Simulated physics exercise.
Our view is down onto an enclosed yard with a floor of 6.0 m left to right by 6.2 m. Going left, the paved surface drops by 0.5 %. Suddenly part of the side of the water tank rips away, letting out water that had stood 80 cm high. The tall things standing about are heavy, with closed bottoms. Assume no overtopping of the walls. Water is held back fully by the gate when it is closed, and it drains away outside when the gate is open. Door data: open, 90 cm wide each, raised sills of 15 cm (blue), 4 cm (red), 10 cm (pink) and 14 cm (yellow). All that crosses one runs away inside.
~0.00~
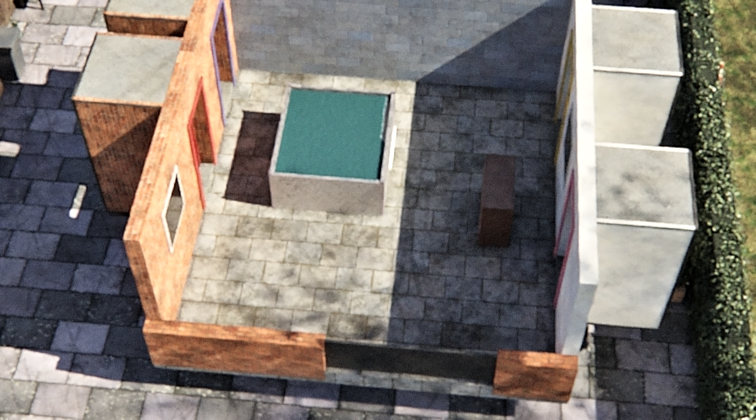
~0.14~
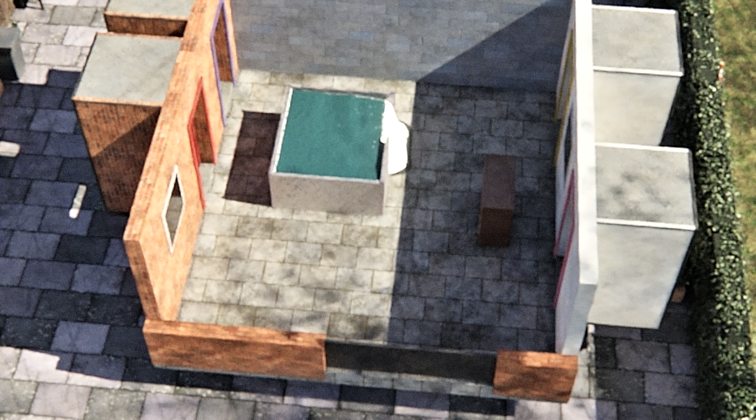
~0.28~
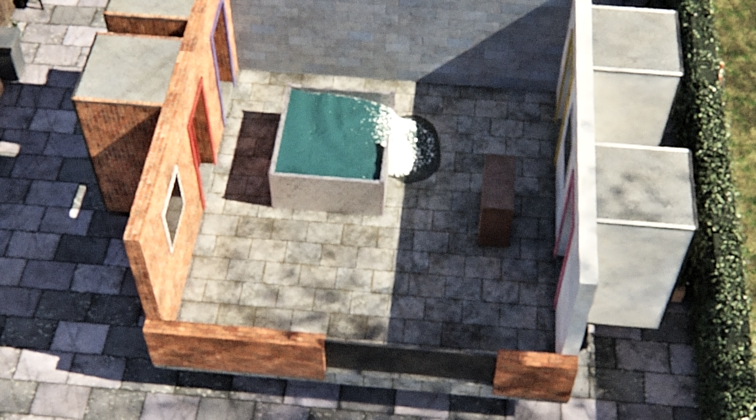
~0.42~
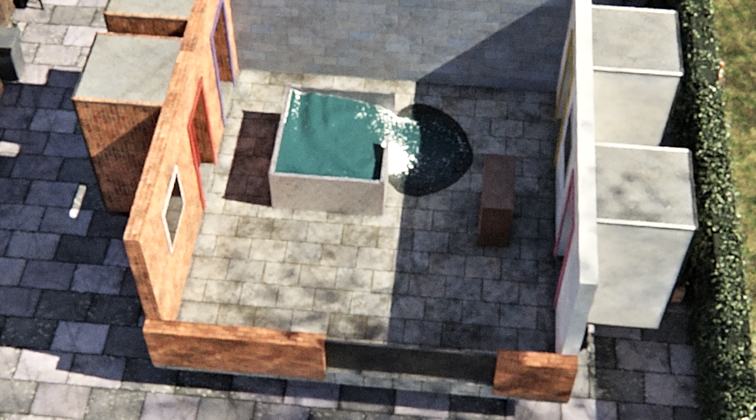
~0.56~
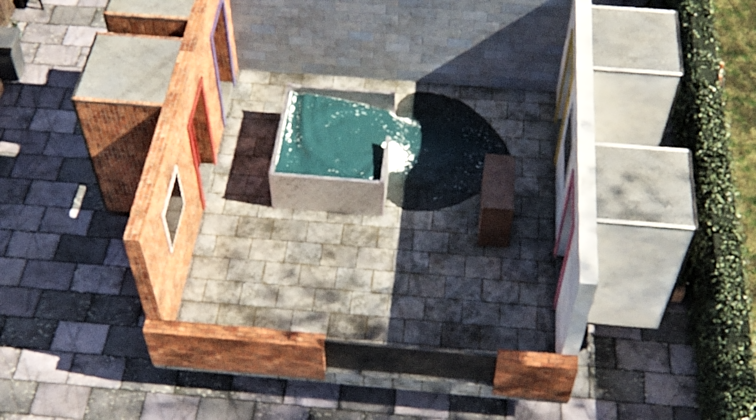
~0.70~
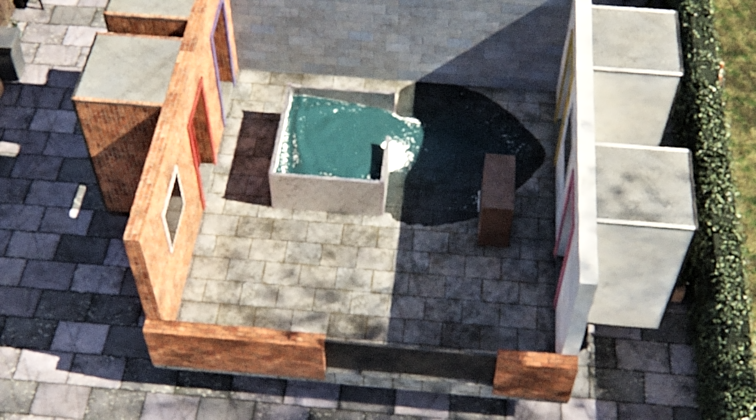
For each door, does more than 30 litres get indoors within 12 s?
One by one: At the blue door the limit will hold; at the red door the limit will be broken; at the pink door the limit will hold; at the yellow door the limit will be broken.
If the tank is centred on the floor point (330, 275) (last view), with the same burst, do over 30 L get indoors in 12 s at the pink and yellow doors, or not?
Relative to the limit, pink is beyond it and yellow is within it.
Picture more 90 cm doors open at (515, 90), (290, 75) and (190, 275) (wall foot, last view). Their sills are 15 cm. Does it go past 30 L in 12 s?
First doorway gets there, second falls short, third falls short.
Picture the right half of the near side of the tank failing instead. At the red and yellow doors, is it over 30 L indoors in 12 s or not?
Measured against that limit, red comes out short of it and yellow comes out short of it.
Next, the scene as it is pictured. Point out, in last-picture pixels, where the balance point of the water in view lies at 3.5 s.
Around (428, 170).
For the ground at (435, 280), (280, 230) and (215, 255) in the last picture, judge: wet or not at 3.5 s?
Listed in turn: Swamped / spared so far / spared so far.
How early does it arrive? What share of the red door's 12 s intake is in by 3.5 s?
About 0%.
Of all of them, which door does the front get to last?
Result: Red door.
After 1.4 s water covers 25 % of the floor and is deepest (48 cm) near (551, 99); blue door not reached, red door not reached, pink door not reached, yellow door 26 cm at the sill, 48 L in.
After 2.2 s water covers 35 % of the floor and is deepest (40 cm) near (541, 149); blue door not reached, red door not reached, pink door 4 cm at the sill, 0 L in, yellow door 38 cm at the sill, 152 L in.
After 3.5 s water covers 50 % of the floor and is deepest (27 cm) near (499, 192); blue door not reached, red door not reached, pink door 6 cm at the sill, 0 L in, yellow door 22 cm at the sill, 262 L in.
After 7.0 s water covers 85 % of the floor and is deepest (16 cm) near (239, 70); blue door 11 cm at the sill, 0 L in, red door not reached, pink door 9 cm at the sill, 0 L in, yellow door 14 cm at the sill, 311 L in.
After 12.0 s water covers 100 % of the floor and is deepest (14 cm) near (272, 183); blue door 11 cm at the sill, 0 L in, red door 12 cm at the sill, 85 L in, pink door 5 cm at the sill, 0 L in, yellow door 7 cm at the sill, 312 L in.
